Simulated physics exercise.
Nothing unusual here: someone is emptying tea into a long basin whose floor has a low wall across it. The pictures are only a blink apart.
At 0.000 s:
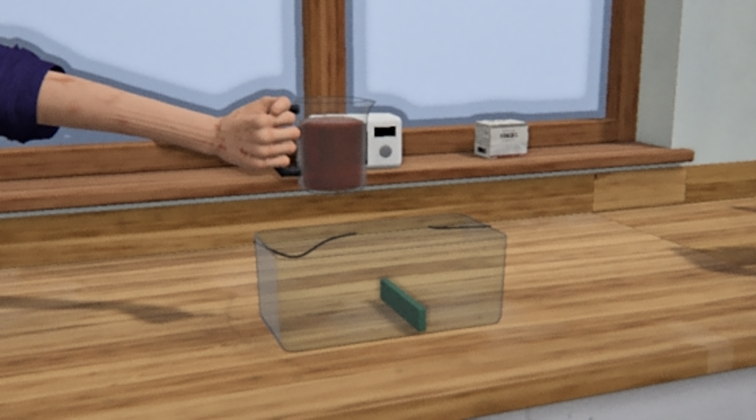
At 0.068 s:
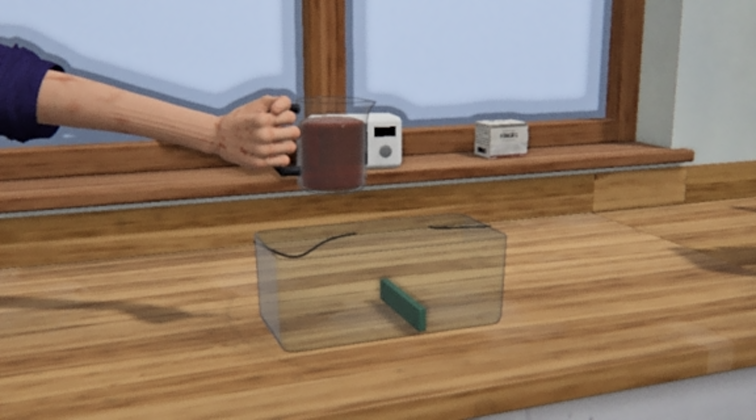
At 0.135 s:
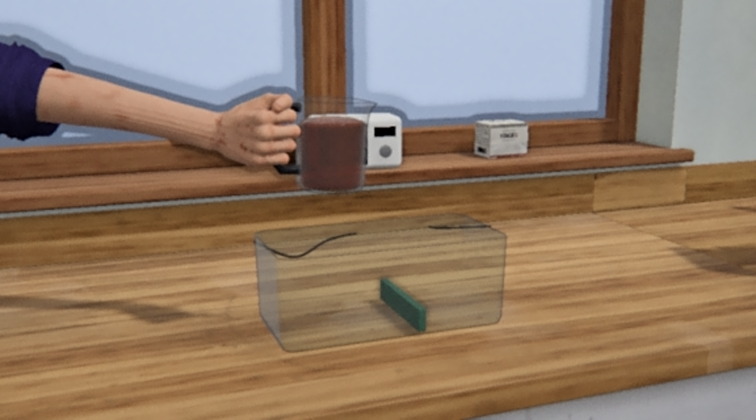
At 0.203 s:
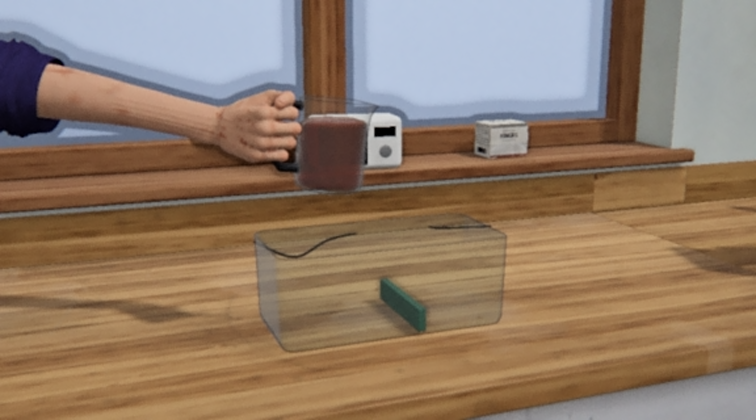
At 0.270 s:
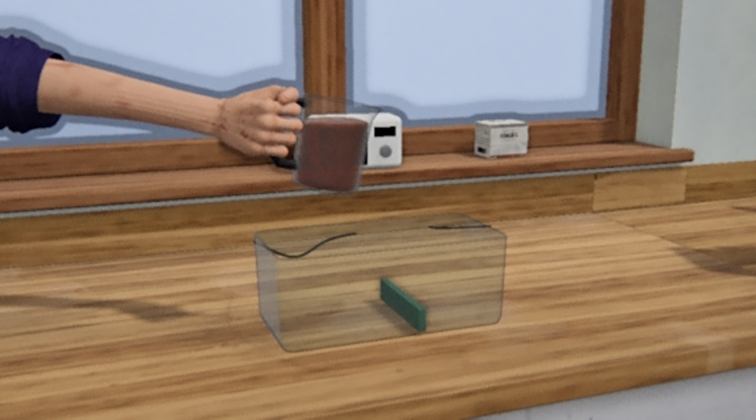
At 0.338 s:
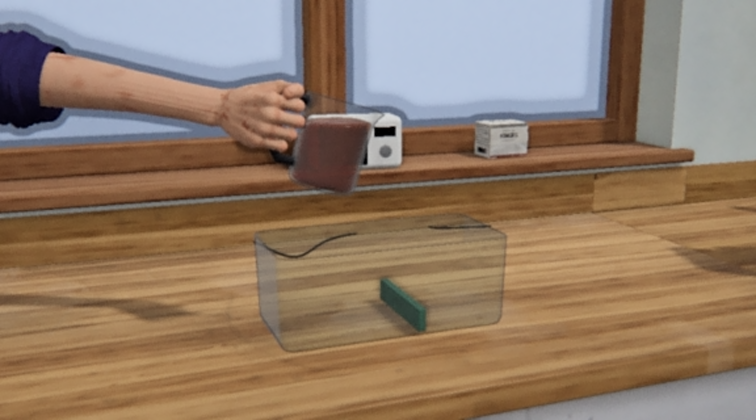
A hand slowly tilts a clear jug of reddish-brown tea rightward above a clear basin.
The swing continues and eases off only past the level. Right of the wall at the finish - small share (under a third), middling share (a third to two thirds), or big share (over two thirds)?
Big.
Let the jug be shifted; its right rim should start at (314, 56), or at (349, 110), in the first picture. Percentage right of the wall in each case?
Near 10 in a hundred first, near 40 in a hundred second.
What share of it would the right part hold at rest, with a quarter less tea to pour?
Some 80 per cent.
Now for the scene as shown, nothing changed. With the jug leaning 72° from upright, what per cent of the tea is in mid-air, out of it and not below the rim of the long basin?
Roughly 15 percent.
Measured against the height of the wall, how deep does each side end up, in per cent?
About 10 on the left and about 80 on the right.
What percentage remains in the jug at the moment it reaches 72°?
Roughly 80 in a hundred.
A moment on, the jug is tipped part way and 82 per cent is still to pour, 0 is left of the wall and 5 right of it.
Next, the jug is tipped right over and 21 per cent is still to pour, 4 is left of the wall and 60 right of it.
Then the jug is tipped right over and 0 per cent is still to pour, 14 is left of the wall and 85 right of it.
Later the jug is tipped right over and 0 per cent is still to pour, 15 is left of the wall and 84 right of it.
In the end 15 per cent lies left of the wall, 84 right of it and 1 outside.
